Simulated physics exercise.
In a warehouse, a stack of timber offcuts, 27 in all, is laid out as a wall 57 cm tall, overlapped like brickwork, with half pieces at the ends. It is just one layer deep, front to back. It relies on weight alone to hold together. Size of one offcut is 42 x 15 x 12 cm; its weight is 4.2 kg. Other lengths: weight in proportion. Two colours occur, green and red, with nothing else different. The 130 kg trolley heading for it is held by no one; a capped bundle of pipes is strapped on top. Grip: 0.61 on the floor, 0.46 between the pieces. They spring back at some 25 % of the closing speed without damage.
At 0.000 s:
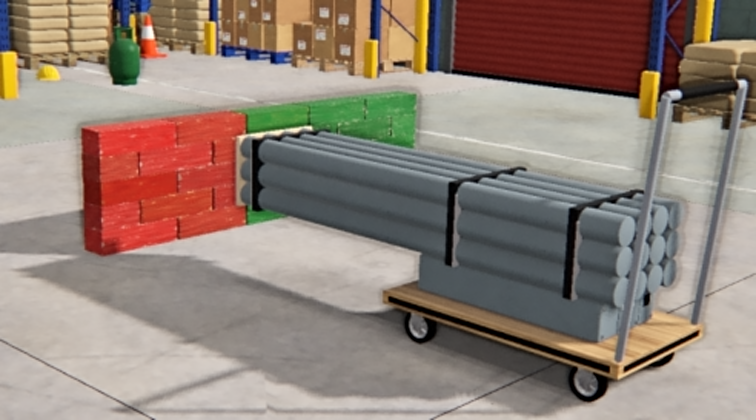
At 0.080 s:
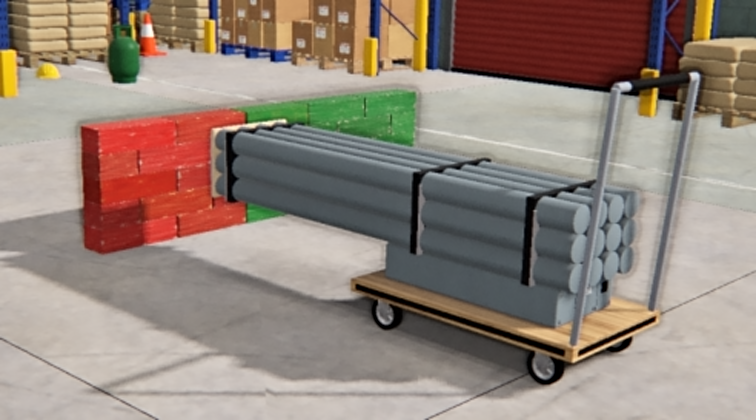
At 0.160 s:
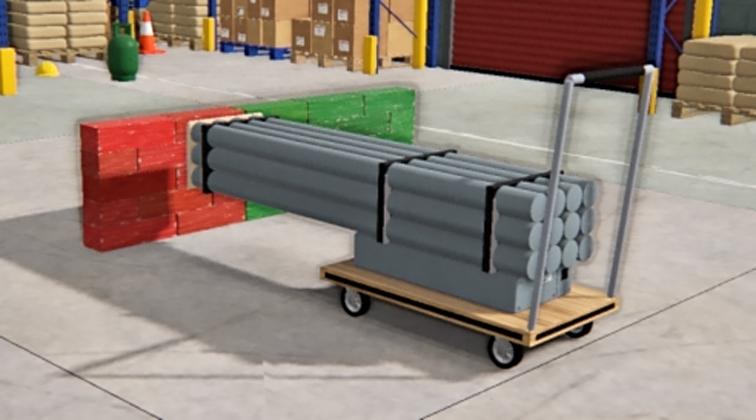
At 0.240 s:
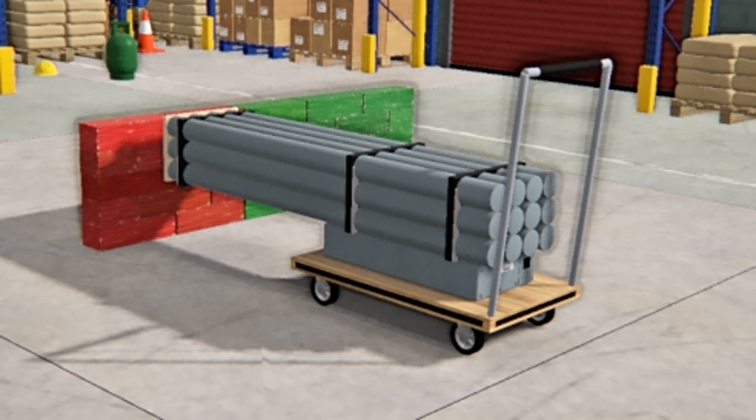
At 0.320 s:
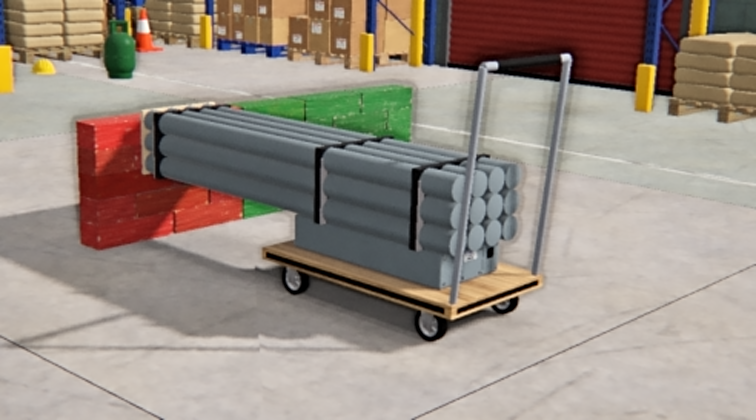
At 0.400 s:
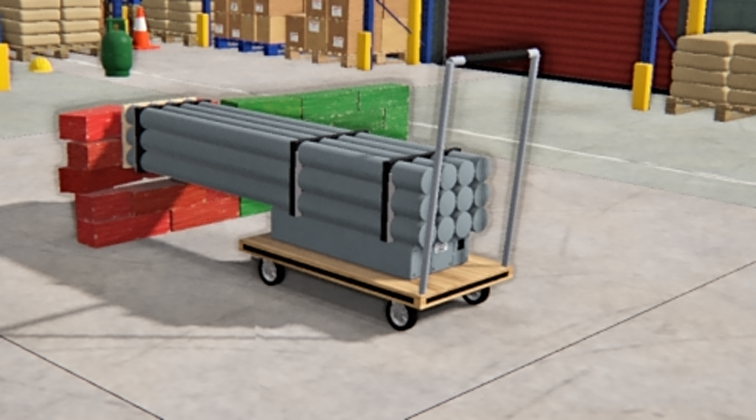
Trolley loaded with strapped grey pipes rolling left across a warehouse floor, then pushing into the red end of a red-and-green wall.
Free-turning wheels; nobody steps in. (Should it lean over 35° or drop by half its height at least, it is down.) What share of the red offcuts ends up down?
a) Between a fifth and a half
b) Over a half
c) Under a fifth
Answer: B.
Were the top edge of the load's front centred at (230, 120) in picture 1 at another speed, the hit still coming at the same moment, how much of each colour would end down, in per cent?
Down at the end: Green 10 per cent, red 70 per cent.
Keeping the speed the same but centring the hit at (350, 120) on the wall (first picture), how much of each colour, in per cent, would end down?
That would leave green at 70 % and red at 0 %.
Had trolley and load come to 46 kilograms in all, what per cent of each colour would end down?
In that case green comes to 10 and red to 80 percent.
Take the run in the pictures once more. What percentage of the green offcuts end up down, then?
Taking the green group, 10 in a hundred end up down.
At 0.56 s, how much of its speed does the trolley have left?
Roughly 1.5 m/s.
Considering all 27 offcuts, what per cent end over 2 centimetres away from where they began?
55 in a hundred.
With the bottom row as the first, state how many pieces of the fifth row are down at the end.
The tally comes to 3.
Around 0.56 s, load 38 cm past the wall's line, still rolling; 6 of the 12 red offcuts down (6 of 27 in all colours); top red offcut tipped 20°, 12 cm lower.
Around 0.98 s, load 1.00 m past the wall's line, still rolling; 8 of the 12 red offcuts down (9 of 27 in all colours); top red offcut upside down.
Around 1.42 s, load 1.41 m past the wall's line, still rolling; 9 of the 12 red offcuts down (10 of 27 in all colours); top red offcut upside down.
Finally (2.6 s), load 1.52 m past the wall's line, still rolling; 9 of the 12 red offcuts down (10 of 27 in all colours); top red offcut upside down; top green offcut unmoved. That is 75 per cent. Seen by the last camera, middles, top green offcut near (376, 97).
